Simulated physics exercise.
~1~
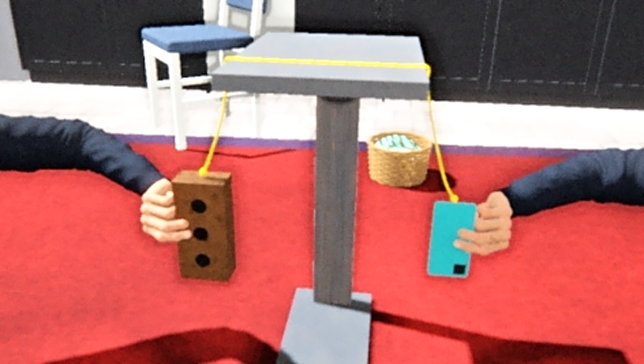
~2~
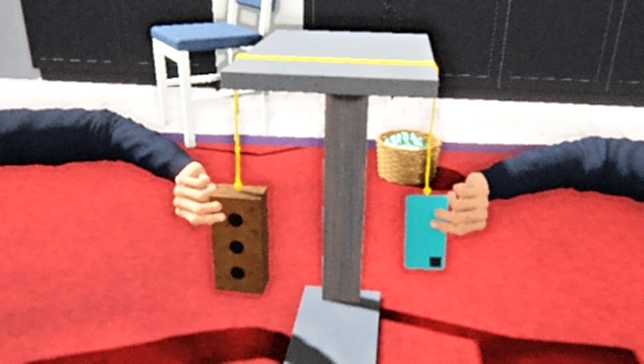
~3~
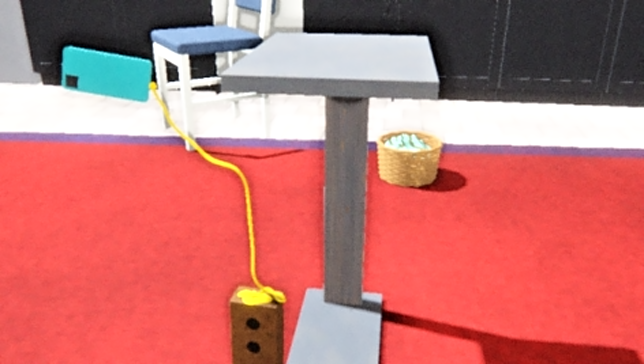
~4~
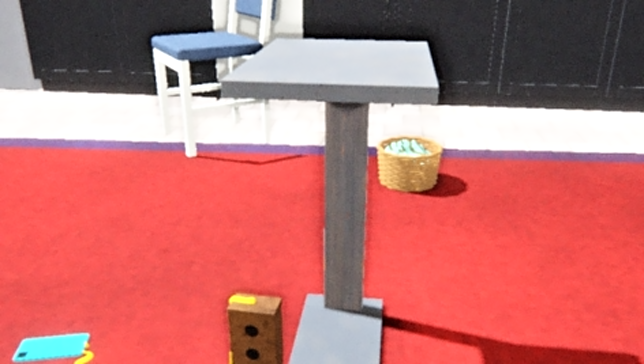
A brown brick drops to the red floor, pulling a teal phone over the table leftwards.
